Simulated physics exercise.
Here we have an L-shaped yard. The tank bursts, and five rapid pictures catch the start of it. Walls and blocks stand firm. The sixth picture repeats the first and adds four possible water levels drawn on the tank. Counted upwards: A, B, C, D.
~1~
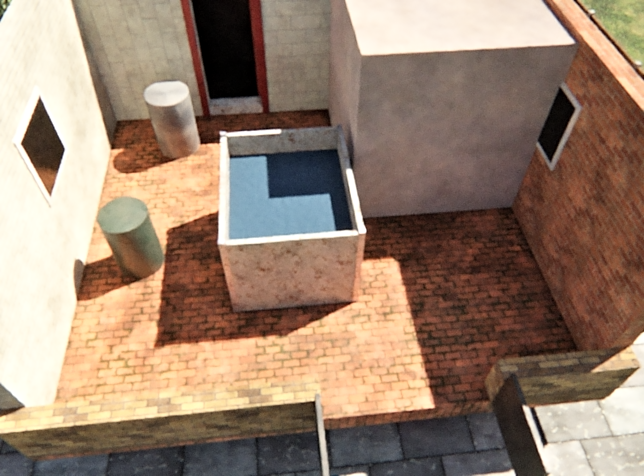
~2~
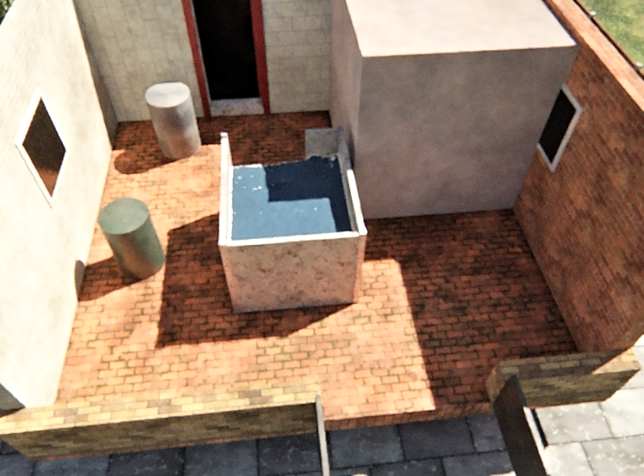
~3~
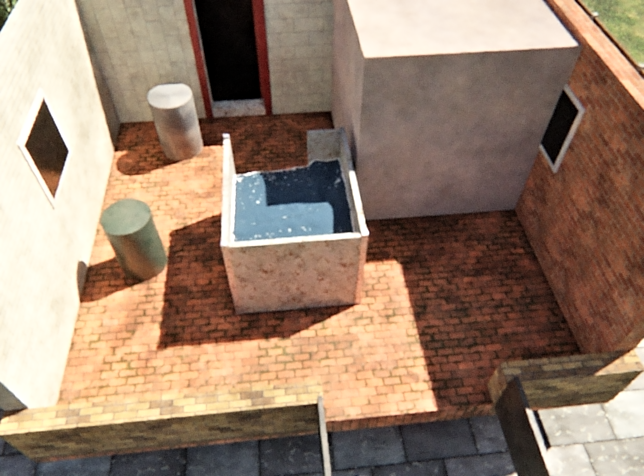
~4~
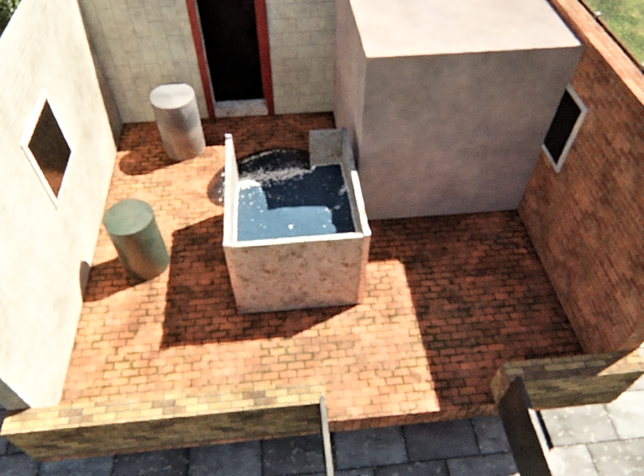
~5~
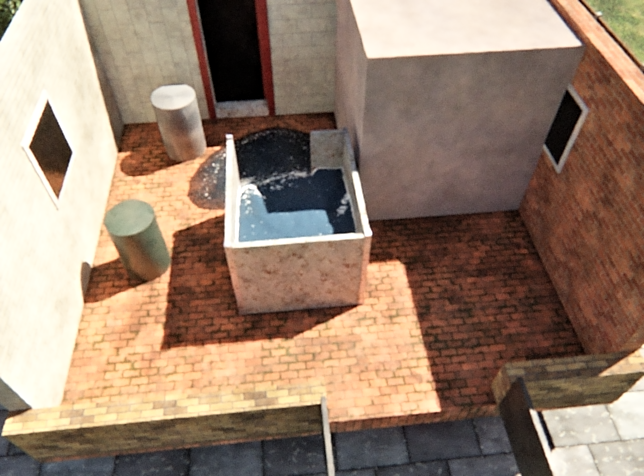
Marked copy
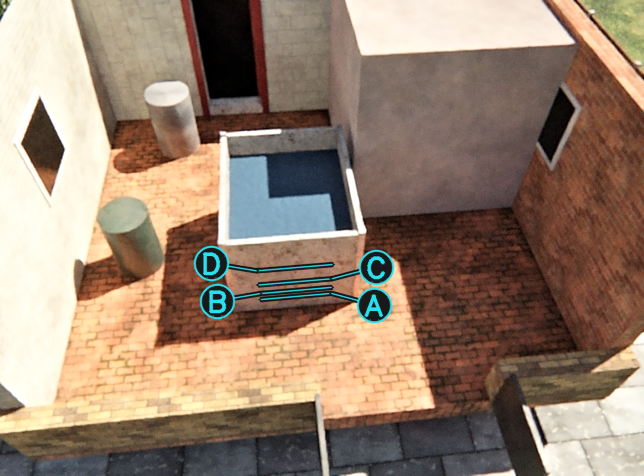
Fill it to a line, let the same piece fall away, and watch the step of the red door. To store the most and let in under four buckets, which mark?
That is mark B.
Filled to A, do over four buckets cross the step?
No, that is safe.
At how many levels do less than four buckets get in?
Two.
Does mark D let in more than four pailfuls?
Yes.
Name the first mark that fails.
That would be C.
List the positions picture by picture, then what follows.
Water in the tank at rest, its middle at (288, 197); foot of the red doorway at (237, 114); open gate at (410, 366), in the first frame.
Water covers 1 % of the ground, its front hidden from here, in the second frame.
Water covers 4 % of the ground, its front hidden from here, in the third frame.
Water covers 9 % of the ground, its front hidden from here, in the fourth frame.
In the fifth frame, 15 % of the ground under water, visible out to (198, 179).
In cyan, A at (296, 296); B at (296, 290); C at (295, 281); D at (294, 267); from the bottom up A, B, C, D.
With A, nothing gets over.
With B, a bucket or two gets in.
With C, about 8 bucketfuls get in.
With D, dozens of bucketfuls pour in.
